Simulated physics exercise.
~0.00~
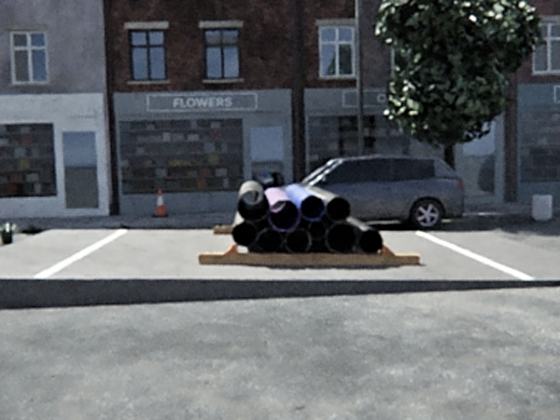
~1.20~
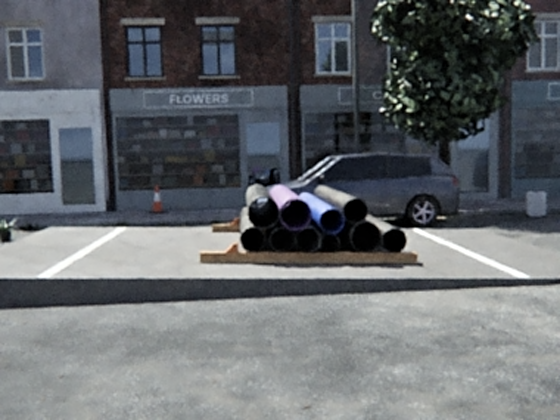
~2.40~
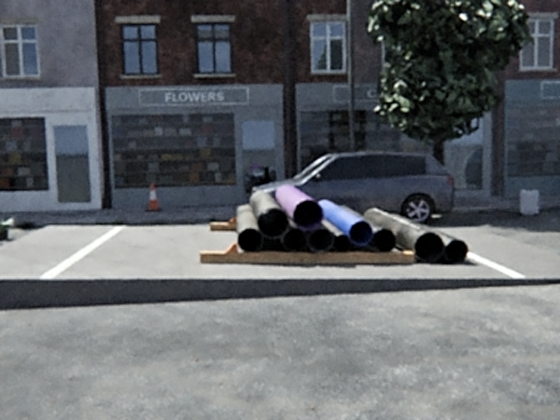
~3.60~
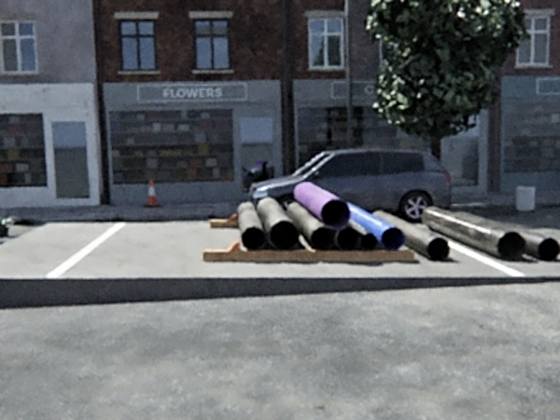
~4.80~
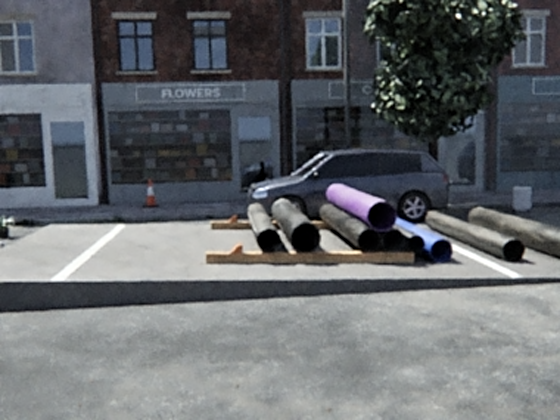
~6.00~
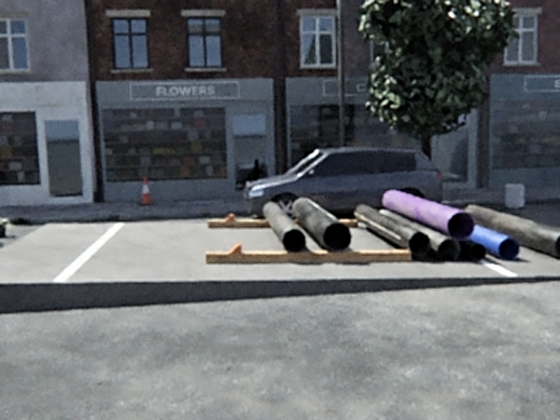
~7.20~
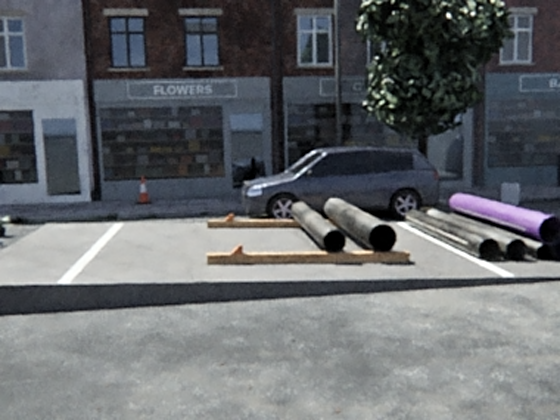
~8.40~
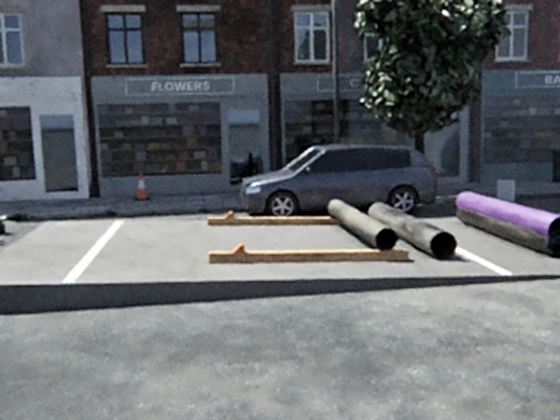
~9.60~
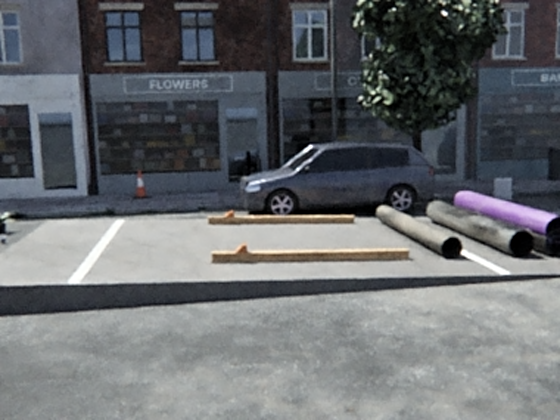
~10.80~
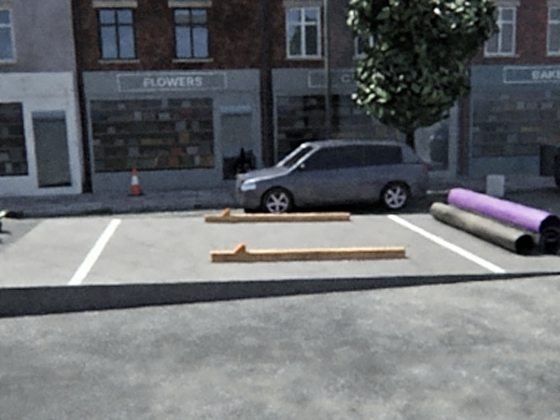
A stack of dark, blue and purple pipes collapses and rolls right, leaving the timbers bare.
